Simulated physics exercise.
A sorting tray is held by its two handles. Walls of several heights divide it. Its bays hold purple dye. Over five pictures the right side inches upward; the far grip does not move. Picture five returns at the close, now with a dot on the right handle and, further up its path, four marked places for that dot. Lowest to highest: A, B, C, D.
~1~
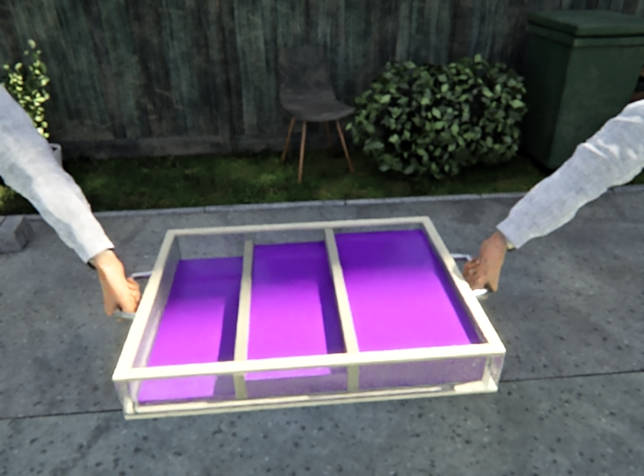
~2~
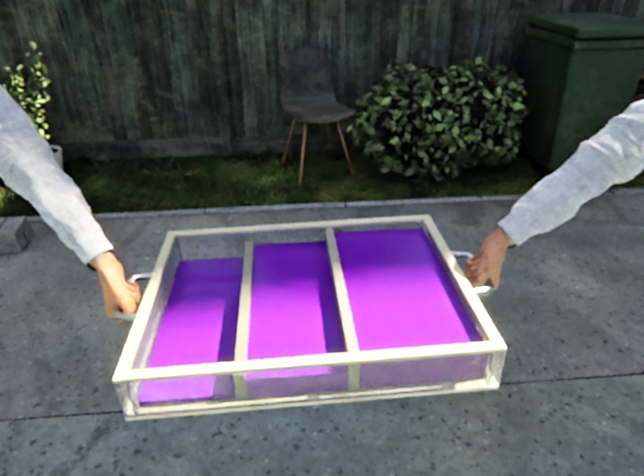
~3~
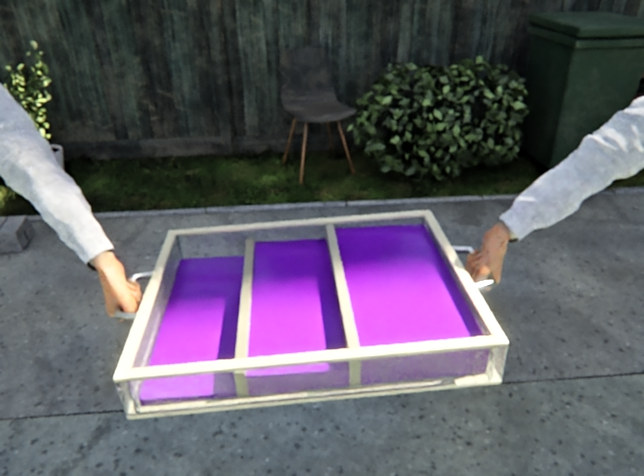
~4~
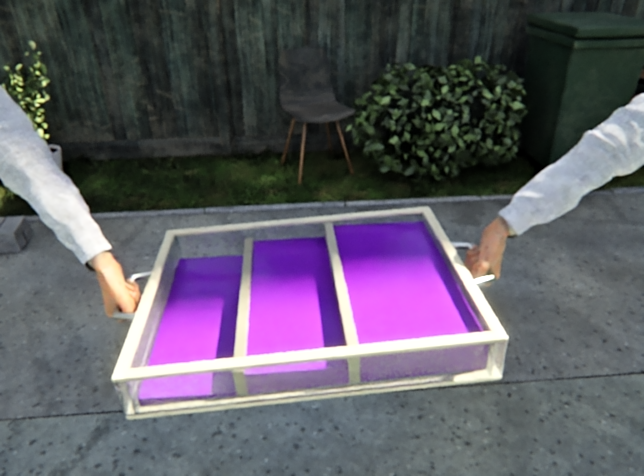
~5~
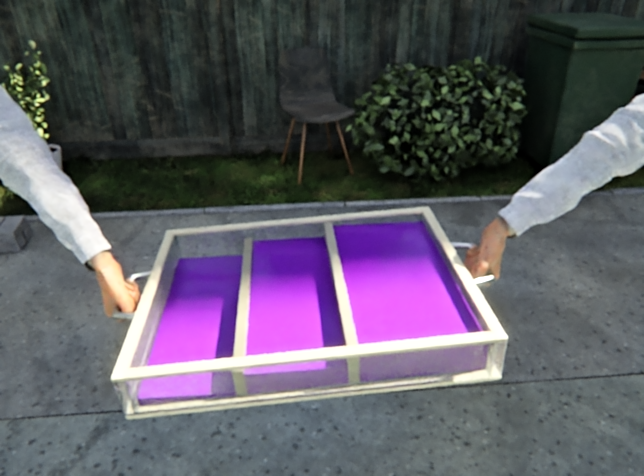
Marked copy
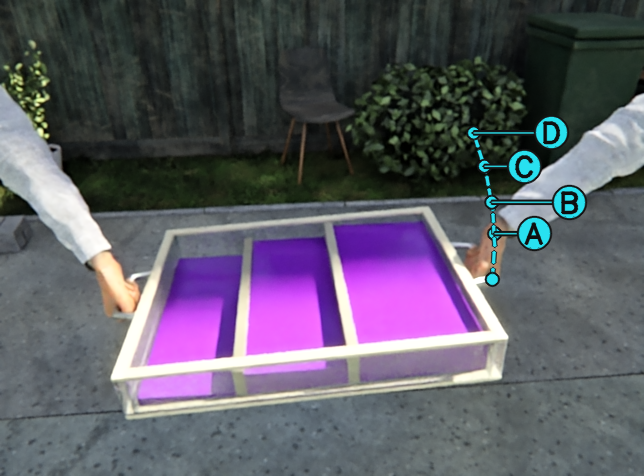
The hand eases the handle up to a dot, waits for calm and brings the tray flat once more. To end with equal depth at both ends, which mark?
The best stop is B.
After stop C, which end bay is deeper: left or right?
The left one.
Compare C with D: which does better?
C.
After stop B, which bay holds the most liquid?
That is the right bay.
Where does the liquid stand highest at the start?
It is the right one.
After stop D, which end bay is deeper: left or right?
The left end bay.
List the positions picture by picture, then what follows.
The tray is level; deepest in the right bay, at (394, 284), shallowest in the left; right handle at (479, 274).
Tipped about 1° down to the left; no wall is crossed; right handle at (480, 271).
Tipped about 2° down to the left; no wall is crossed; right handle at (482, 266).
Tipped about 3° down to the left; no wall is crossed; right handle at (481, 261).
Tipped about 3° down to the left; deepest in the right bay, at (394, 275), shallowest in the left; right handle at (480, 262).
On the marked copy, A at (494, 233); B at (491, 202); C at (484, 166); D at (473, 132).
For stop A, the right end bay stands much deeper than the other; nothing spills.
For stop B, the two end bays stand about equally deep; nothing spills.
For stop C, the left end bay stands much deeper than the other; about 13 % goes over the rim.
For stop D, the left end bay stands much deeper than the other; about 30 % goes over the rim.
